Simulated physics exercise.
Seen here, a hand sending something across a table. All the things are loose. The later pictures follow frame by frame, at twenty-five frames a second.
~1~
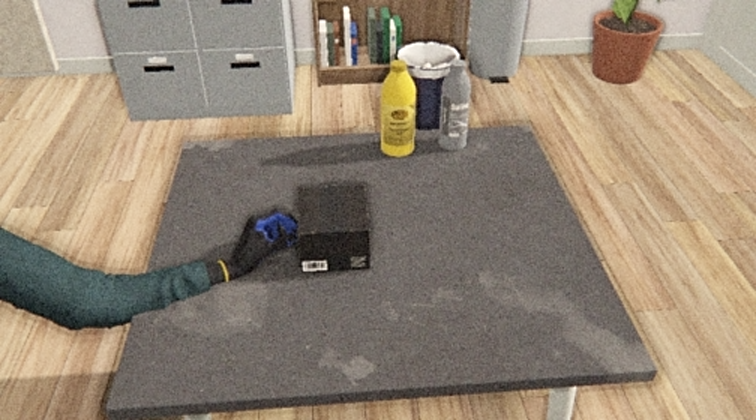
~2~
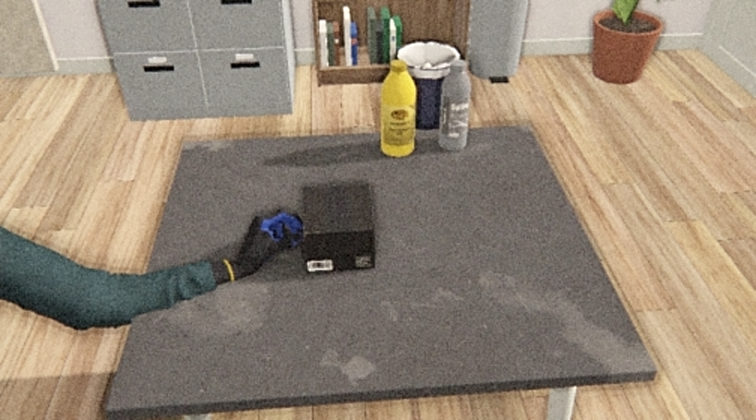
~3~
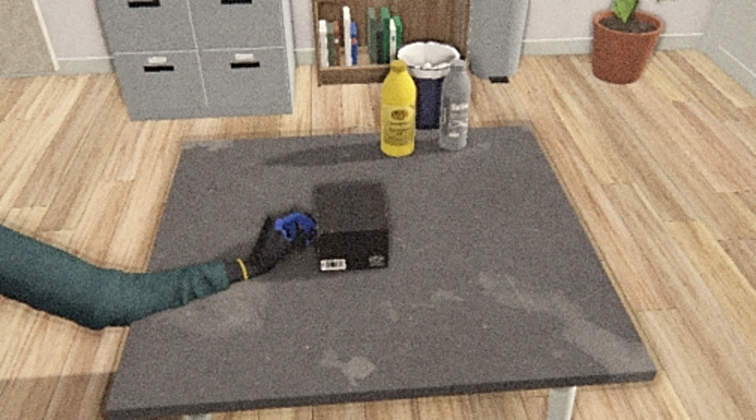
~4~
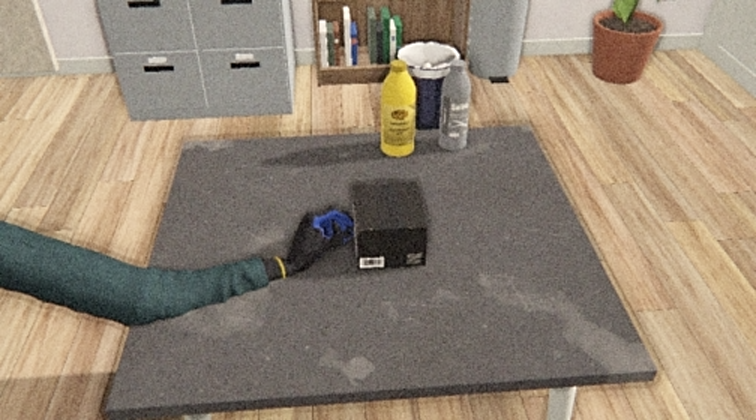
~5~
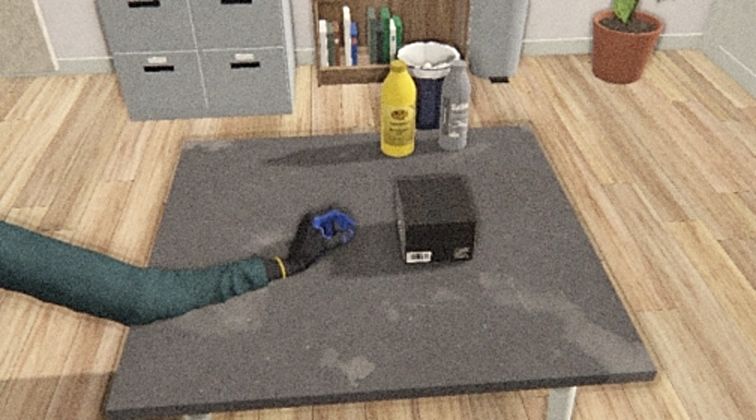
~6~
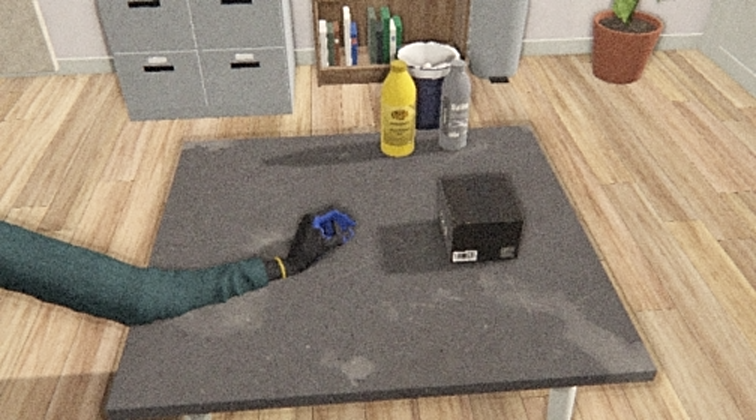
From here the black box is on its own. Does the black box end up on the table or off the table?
The black box goes over the edge.
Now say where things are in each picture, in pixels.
Under the hand; black box (334, 228), in the first picture.
Under the hand; black box (339, 228), in the second picture.
Under the hand; black box (352, 227), in the third picture.
Black box (388, 225), in the fourth picture.
Black box (434, 220) moved about its own width, in the fifth picture.
Black box (479, 219) moved about its own width, in the sixth picture.
Then, 0.20 s later than the last frame, black box now off the table.
Then, 0.40 s later than the last frame, things are still on the move.
Then, 0.60 s later than the last frame, as before.
When it is over, off the table, black box.
